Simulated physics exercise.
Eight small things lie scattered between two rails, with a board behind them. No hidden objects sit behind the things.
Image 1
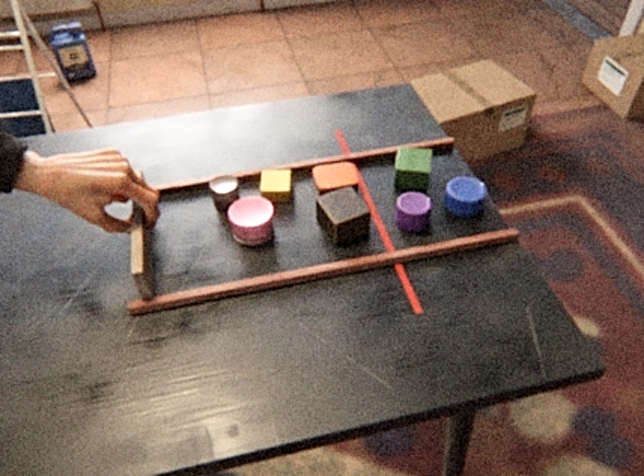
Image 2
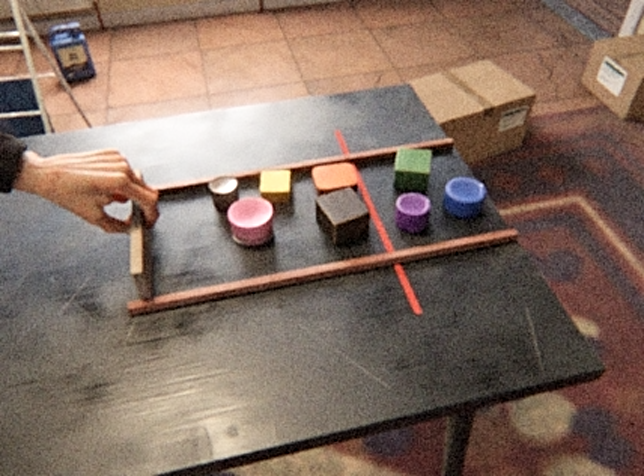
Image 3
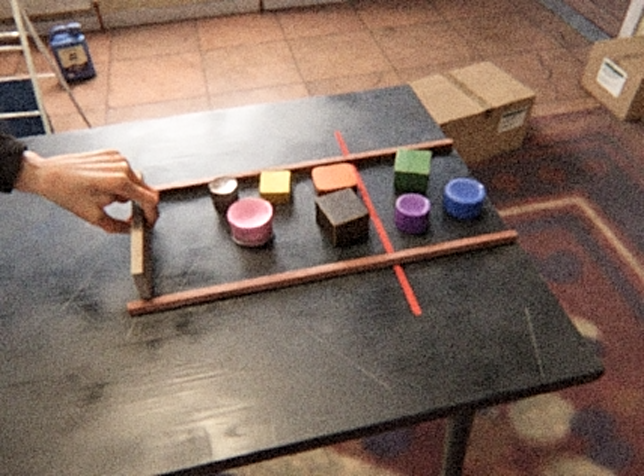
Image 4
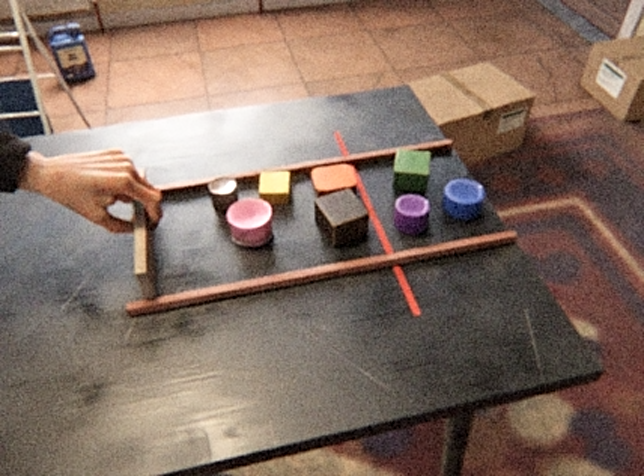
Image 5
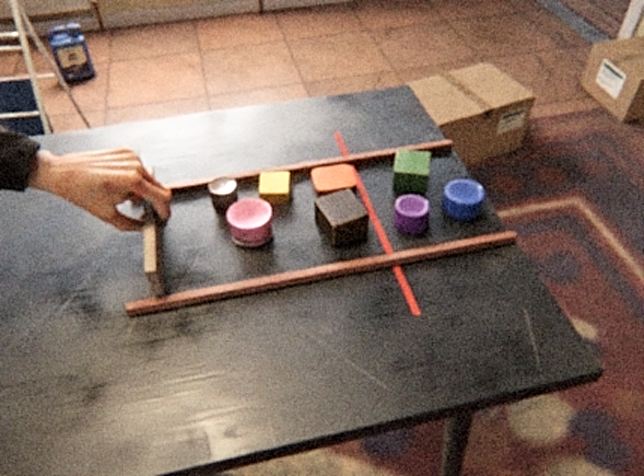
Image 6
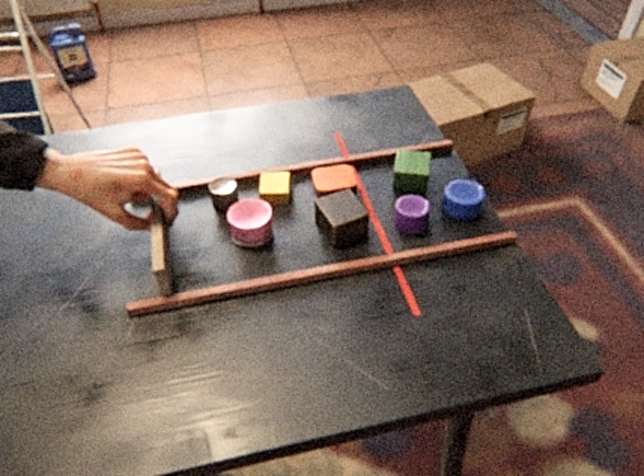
A hand sliding an upright board slightly right between two rails on a black table, the scattered small colourful objects staying still.
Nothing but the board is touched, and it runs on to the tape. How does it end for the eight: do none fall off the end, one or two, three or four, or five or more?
It ends with none off the end.
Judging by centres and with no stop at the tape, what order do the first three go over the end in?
Earliest first: The green block, then the orange case, then the blue lid.
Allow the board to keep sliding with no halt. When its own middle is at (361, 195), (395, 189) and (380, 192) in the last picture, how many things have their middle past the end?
By position: 0 / 1 / 1.
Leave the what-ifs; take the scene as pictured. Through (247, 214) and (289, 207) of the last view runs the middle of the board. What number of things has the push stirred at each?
Counts: 3 / 5.
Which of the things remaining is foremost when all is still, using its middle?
The one you want is the green block.
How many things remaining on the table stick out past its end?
Result: 1.
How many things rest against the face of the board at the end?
It touches 2.
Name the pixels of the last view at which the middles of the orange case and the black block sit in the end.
Approximately (430, 173) for one, approximately (417, 218) for the other.
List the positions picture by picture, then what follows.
The first picture shows blue lid (465, 197); green block (413, 168); purple lid (413, 212); board (142, 231); tape (372, 206).
The second picture shows green block (412, 169); black block (342, 216).
The third picture shows purple lid (412, 214); pink tin (252, 223).
The fourth picture shows blue lid (463, 199); brown tub (224, 194).
The fifth picture shows green block (411, 171); board (154, 230).
The sixth picture shows blue lid (463, 200); green block (412, 171); purple lid (412, 215); board (161, 229); tape (370, 208).
Soon after, none off yet; blue lid at rest near (463, 200); green block at rest near (412, 171); purple lid at rest near (412, 215).
Then, none off yet; blue lid at rest near (463, 200); green block moving near (415, 171); purple lid at rest near (412, 215).
At rest, the number that fall off is zero.
